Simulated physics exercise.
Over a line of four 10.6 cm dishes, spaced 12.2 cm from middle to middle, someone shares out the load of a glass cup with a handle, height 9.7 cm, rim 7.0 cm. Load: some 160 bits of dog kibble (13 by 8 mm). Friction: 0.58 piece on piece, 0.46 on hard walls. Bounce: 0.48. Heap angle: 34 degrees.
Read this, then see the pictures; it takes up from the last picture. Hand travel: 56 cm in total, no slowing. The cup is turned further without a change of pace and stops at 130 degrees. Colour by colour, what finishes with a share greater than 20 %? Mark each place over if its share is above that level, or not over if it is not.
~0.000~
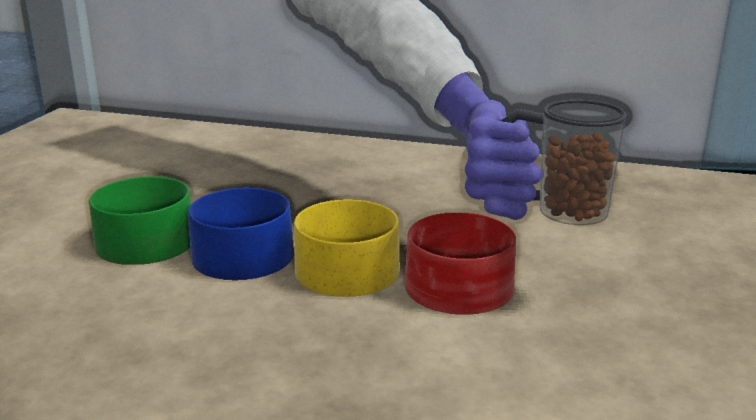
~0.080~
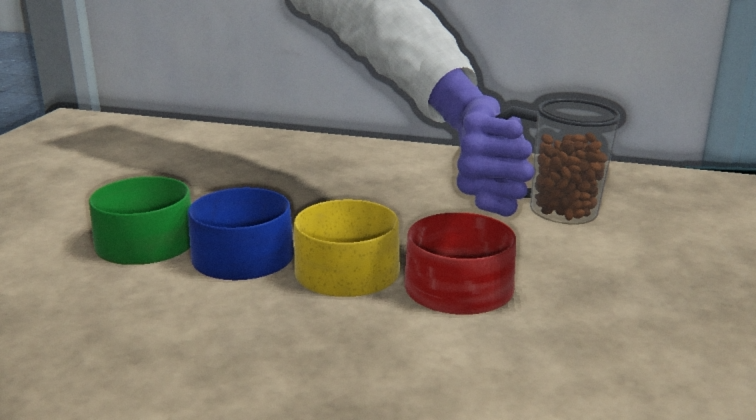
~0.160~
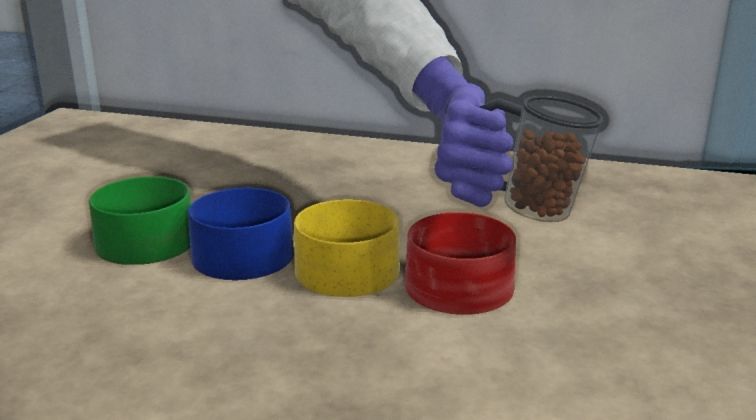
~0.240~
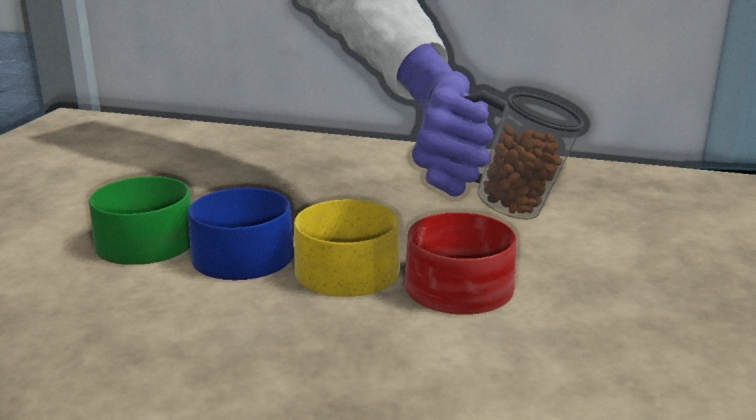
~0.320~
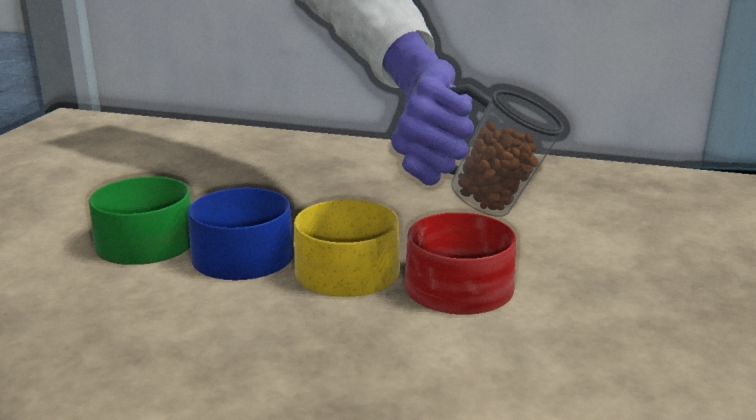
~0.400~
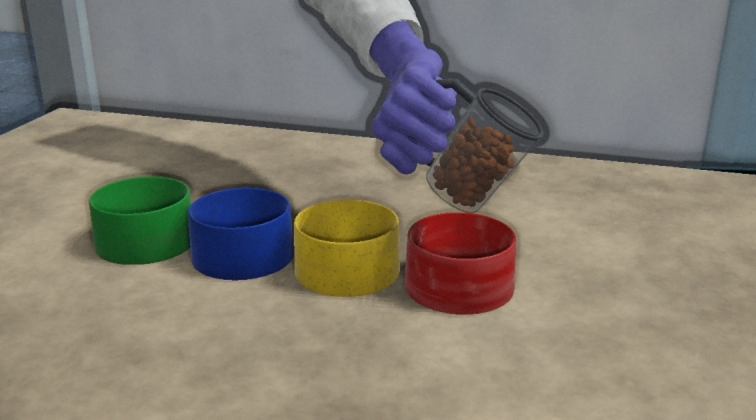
Red dish: Not over, blue dish: Over, green dish: Not over, yellow dish: Not over, counter: Not over.
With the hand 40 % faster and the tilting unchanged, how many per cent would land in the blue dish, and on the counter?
The shares would then be blue 0 and counter 10.
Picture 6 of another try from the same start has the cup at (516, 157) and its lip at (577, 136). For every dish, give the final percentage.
Per cent kept: Red 0; blue 0; green 0; yellow 90.
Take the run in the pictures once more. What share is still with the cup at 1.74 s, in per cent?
It works out to about 0 per cent of the load.
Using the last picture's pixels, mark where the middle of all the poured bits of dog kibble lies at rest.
Roughly (243, 242).
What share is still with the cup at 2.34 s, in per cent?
Roughly 0 %.
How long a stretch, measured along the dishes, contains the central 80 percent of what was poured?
7 centimetres.
Then, at 1.21 s, tilt 105 degrees; cup holds 100 %.
After 1.74 s, tilt 130 degrees; cup holds 0 %, blue 85 %, yellow 5 %.
After 2.34 s, tilt 130 degrees; cup holds 0 %, blue 85 %, yellow 5 %.
By 2.6 s all is still; red 0 %, blue 85 %, green 0 %, yellow 5 %, counter 10 %.
